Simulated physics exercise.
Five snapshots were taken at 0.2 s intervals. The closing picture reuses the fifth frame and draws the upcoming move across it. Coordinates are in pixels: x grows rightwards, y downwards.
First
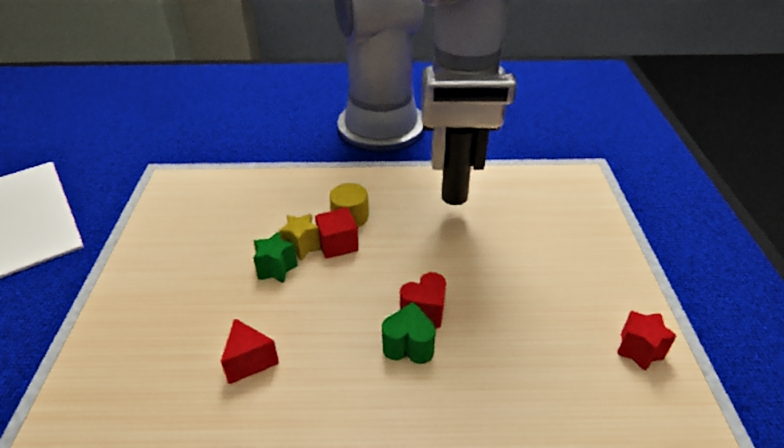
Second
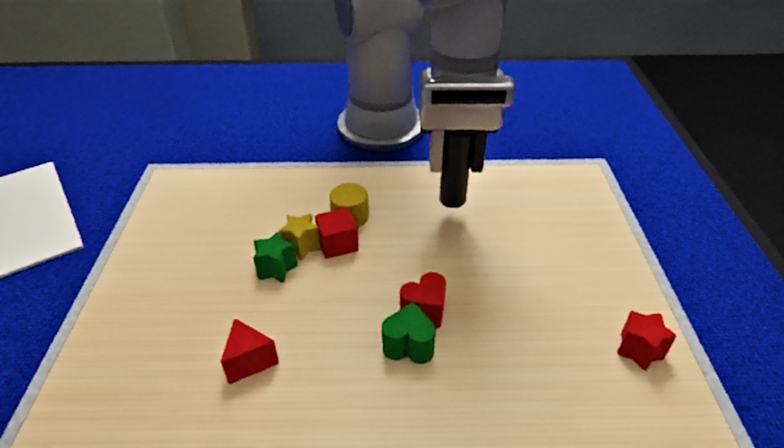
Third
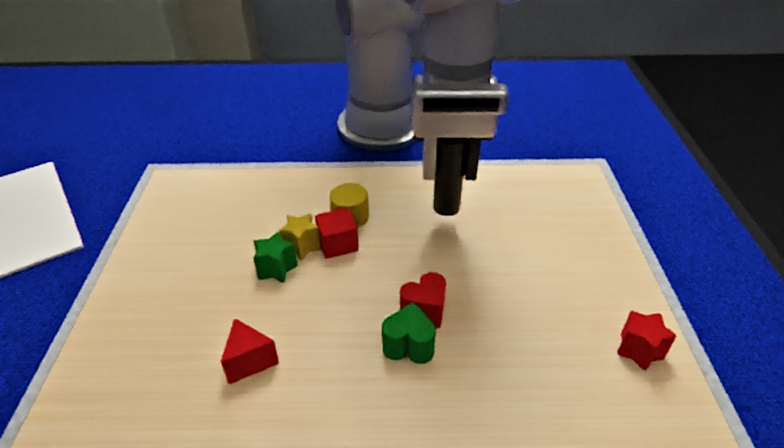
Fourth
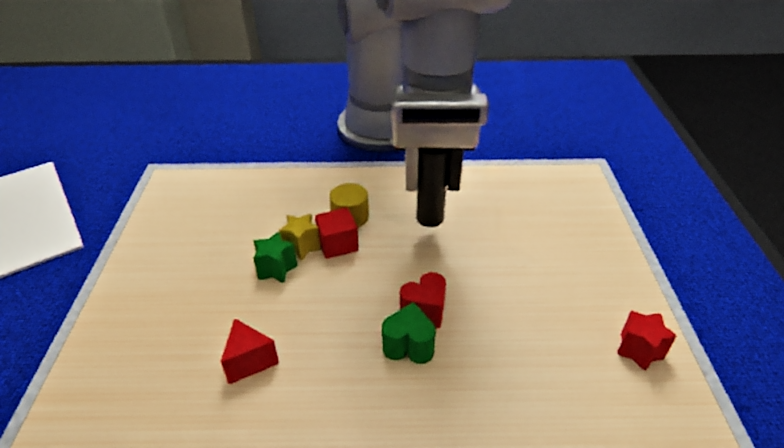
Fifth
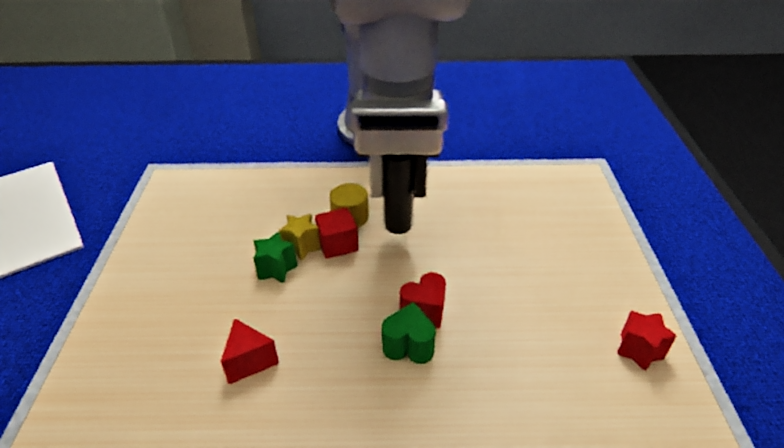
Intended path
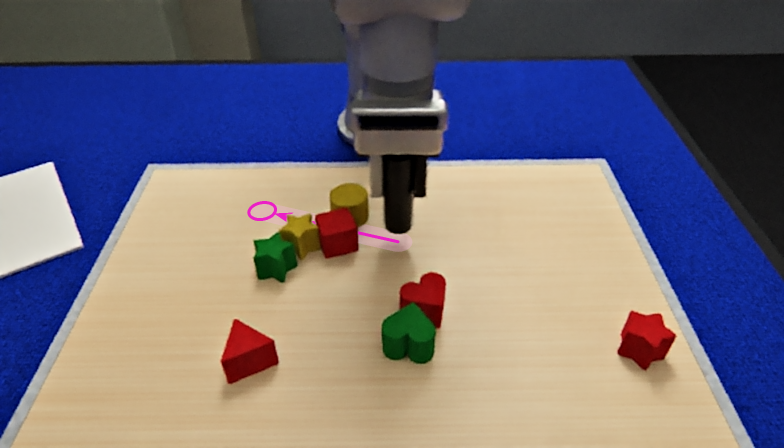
A robot arm with a dark rod pointing down stands at the far side of a pale wooden board on a blue table, seen from the front and slightly above. Green and yellow stars, a red cube and a yellow cylinder cluster left of centre, with red and green hearts near the middle, a red triangle lower left and a red star at right. The arm shifts the rod slightly, then more clearly, leftward and a little nearer, while the blocks and camera stay still.
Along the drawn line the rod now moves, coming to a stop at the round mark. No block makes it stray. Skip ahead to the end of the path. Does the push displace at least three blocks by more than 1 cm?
Yes, it checks out.
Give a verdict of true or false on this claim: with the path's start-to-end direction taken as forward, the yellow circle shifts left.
My answer: False.
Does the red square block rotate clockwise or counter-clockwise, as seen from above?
Looking down, it rotates anti-clockwise.
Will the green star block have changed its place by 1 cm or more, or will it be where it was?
It is carried off its spot.
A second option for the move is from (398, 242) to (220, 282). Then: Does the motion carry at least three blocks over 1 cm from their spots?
Short answer: Yes.
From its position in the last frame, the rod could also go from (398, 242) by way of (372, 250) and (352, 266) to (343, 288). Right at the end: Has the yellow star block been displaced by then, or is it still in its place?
It is moved from its place.
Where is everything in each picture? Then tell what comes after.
Rod tip at (454, 197); block tops, green star block at (271, 246); yellow star block at (299, 224); red square block at (336, 221); yellow circle at (349, 194), in the first frame.
Rod at (453, 200); blocks unchanged, in the second frame.
Rod at (446, 208); blocks unchanged, in the third frame.
Rod at (430, 219); blocks unchanged, in the fourth frame.
Rod at (398, 225); green star block at (271, 246); yellow star block at (299, 224); red square block at (336, 221); yellow circle at (349, 194), in the fifth frame.
Path on the board, in a line from (398, 242) to (262, 211).
The first path, step by step. One third of the way, rod at (348, 214); yellow star block at (286, 225); red square block at (322, 222), turned 20° anticlockwise; yellow circle at (339, 188).
Two thirds of the way, rod at (302, 204); green star block at (257, 253), turned 30° anticlockwise; yellow star block at (267, 230); red square block at (302, 221), turned 50° anticlockwise; yellow circle at (326, 181).
At the end, rod at (259, 194); green star block at (257, 253), turned 30° anticlockwise; yellow star block at (267, 230); red square block at (302, 221), turned 50° anticlockwise; yellow circle at (326, 181).
